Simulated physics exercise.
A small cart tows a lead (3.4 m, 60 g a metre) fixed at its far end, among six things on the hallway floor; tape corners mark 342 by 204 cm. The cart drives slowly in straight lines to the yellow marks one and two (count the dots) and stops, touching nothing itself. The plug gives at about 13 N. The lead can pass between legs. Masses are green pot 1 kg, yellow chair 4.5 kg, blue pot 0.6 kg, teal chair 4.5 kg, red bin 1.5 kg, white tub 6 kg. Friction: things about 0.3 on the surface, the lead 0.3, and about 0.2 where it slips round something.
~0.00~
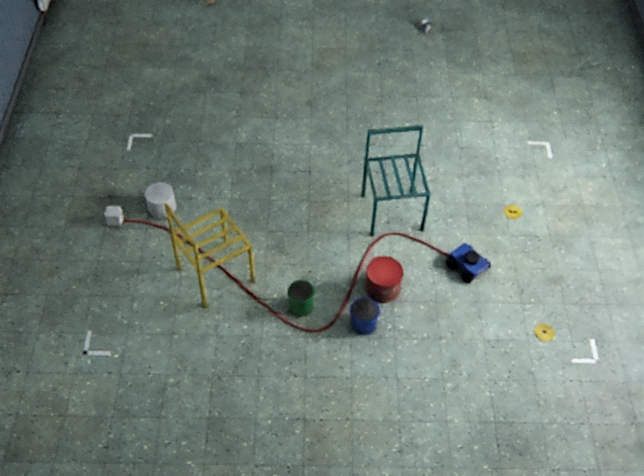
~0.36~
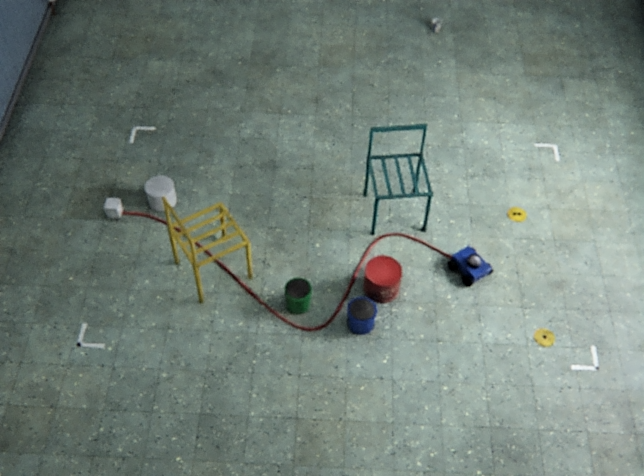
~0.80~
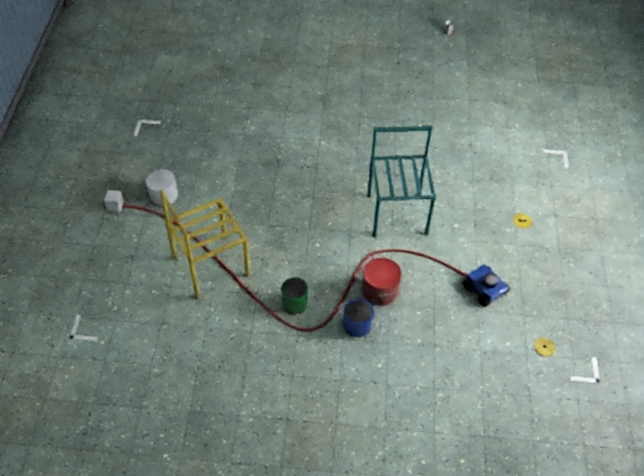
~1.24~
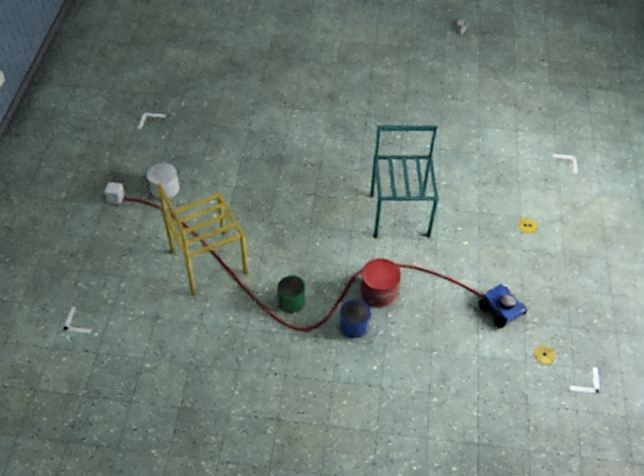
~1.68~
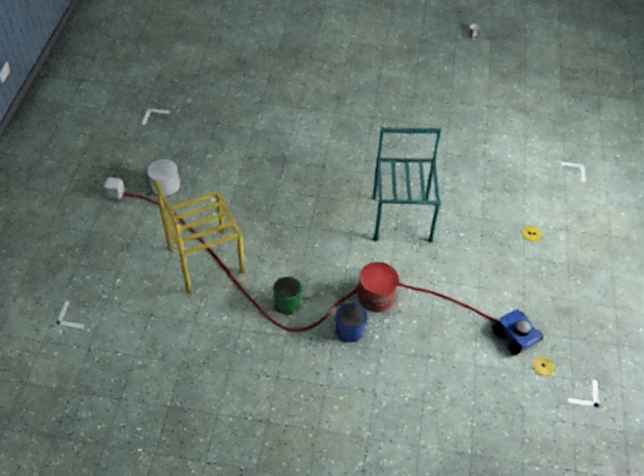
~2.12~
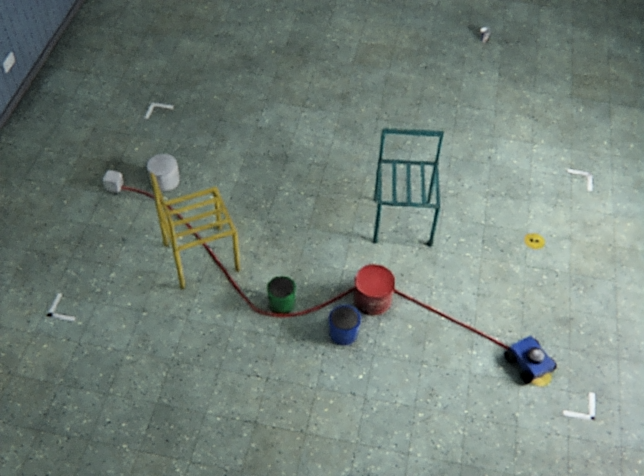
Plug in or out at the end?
The plug holds.
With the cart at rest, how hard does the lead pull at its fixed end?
About 0 N.
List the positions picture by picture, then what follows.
Teal chair (397, 176); yellow chair (211, 239); blue pot (365, 310); marks (544, 332) (513, 212); lead runs through (300, 328) (357, 275); cart (462, 262), in the first picture.
Lead runs through (296, 326); cart (465, 265), in the second picture.
Lead runs through (291, 326) (435, 260); cart (480, 284), in the third picture.
Lead runs through (287, 325) (449, 279); cart (497, 304), in the fourth picture.
Lead runs through (282, 326) (462, 303); cart (512, 329), in the fifth picture.
Teal chair (409, 182); yellow chair (196, 217); blue pot (345, 318); lead runs through (472, 329); cart (524, 356), in the sixth picture.
At 3.1 s, cart at (539, 349), lead slack at the fixed end; green pot 4 cm off its start.
At 4.0 s, cart at (537, 307), lead slack at the fixed end; green pot 4 cm off its start.
At 4.9 s, cart at (535, 267), lead slack at the fixed end; green pot 4 cm off its start at (283, 282).
At 5.8 s, cart at (534, 240), lead slack at the fixed end; green pot 4 cm off its start.
At 6.2 s, cart at (534, 240), lead slack at the fixed end; green pot 4 cm off its start at (283, 282).
